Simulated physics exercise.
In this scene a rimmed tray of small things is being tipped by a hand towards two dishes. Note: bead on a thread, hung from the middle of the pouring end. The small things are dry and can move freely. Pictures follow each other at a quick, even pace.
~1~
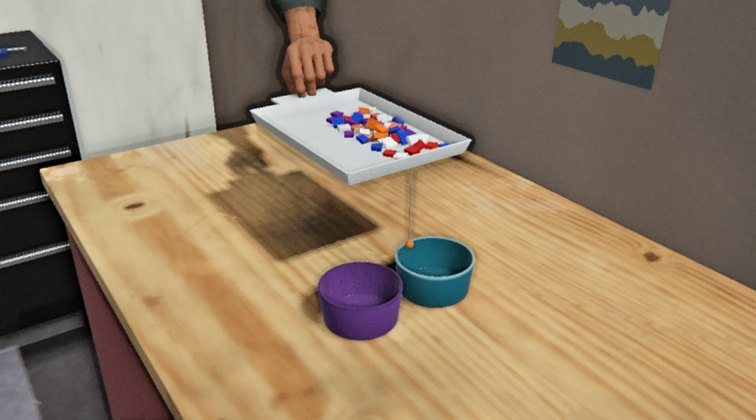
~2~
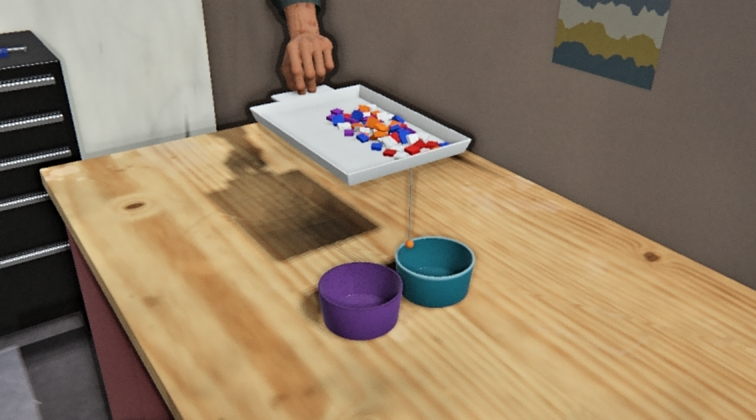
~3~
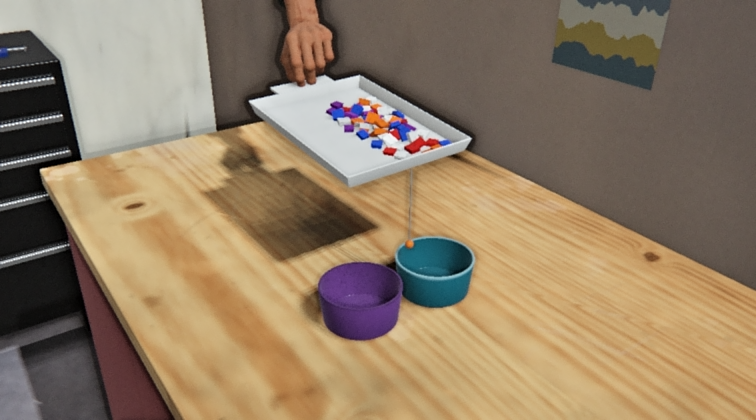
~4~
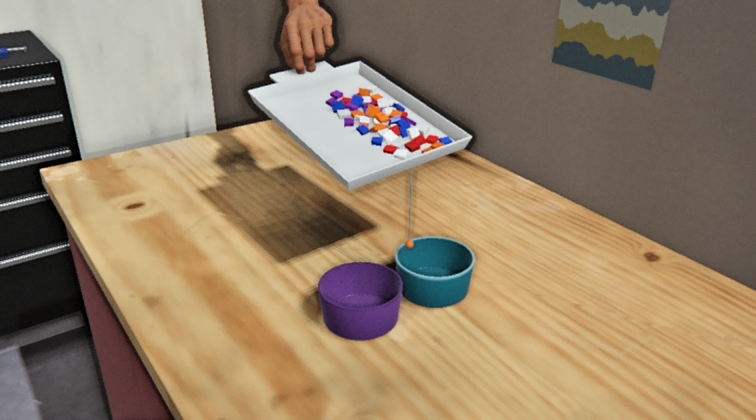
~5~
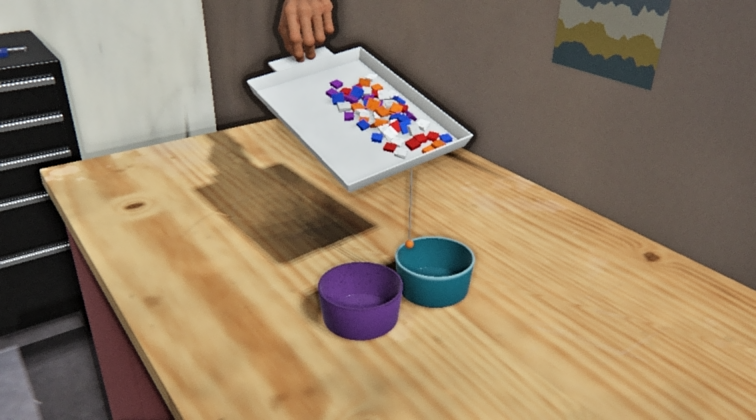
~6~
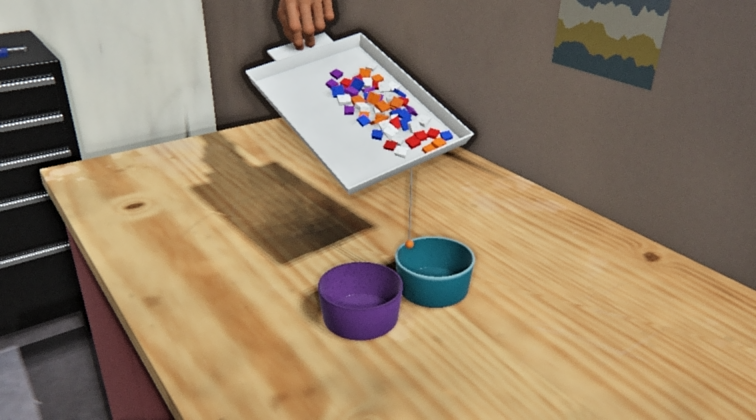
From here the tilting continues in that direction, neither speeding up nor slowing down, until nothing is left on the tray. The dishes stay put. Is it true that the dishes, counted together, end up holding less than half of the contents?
No, more than half.
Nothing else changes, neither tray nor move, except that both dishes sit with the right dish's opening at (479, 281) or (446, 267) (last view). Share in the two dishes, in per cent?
Trial 1: 0 percent; trial 2: 70 percent.
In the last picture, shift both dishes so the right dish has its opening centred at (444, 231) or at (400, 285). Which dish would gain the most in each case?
First try: The left-side dish; second try: The right-side dish.
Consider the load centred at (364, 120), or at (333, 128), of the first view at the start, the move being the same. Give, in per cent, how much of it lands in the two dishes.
First 90 %, then 90 %.
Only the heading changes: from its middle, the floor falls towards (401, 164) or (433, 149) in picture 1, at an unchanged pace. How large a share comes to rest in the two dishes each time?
Near 60 % and, after that, 30 %.
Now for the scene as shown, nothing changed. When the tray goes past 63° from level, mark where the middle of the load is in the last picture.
Look around (373, 170) in the last picture.
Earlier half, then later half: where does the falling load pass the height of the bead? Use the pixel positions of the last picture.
The early half goes through (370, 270), the late half through (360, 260).
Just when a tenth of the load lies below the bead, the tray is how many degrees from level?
It has tipped about 75 degrees.
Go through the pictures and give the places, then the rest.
The first picture shows corners of the pouring end at (350, 171) and (464, 139), level; middle of the load at (381, 129), mosaic tiles; left dish at (384, 319); right dish at (459, 288); bead on its thread at (409, 244).
The second picture shows corners of the pouring end at (350, 172) and (465, 139), level; middle of the load at (381, 128).
The third picture shows corners of the pouring end at (350, 174) and (465, 138), tipped barely, lowest at the left corner; middle of the load at (381, 124).
The fourth picture shows corners of the pouring end at (350, 177) and (465, 136), tipped a little, lowest at the left corner; middle of the load at (382, 118).
The fifth picture shows corners of the pouring end at (350, 180) and (466, 134), tipped clearly, lowest at the left corner; middle of the load at (382, 112).
The sixth picture shows corners of the pouring end at (350, 184) and (467, 133), tipped clearly, lowest at the left corner; middle of the load at (383, 107); left dish at (384, 319); right dish at (459, 288).
Soon after the last picture, tray tipped steeply; nearly all on the tray; a small part in the air.
A little later, tray tipped past a quarter turn; a small part on the tray; about half in the left dish; a stray few in the right dish; a small part outside both; about a quarter in the air.
Later still, tray tipped past a quarter turn; most in the left dish; a stray few in the right dish; a small part outside both.
At rest, tray tipped past a quarter turn; most in the left dish; a stray few in the right dish; a small part outside both.
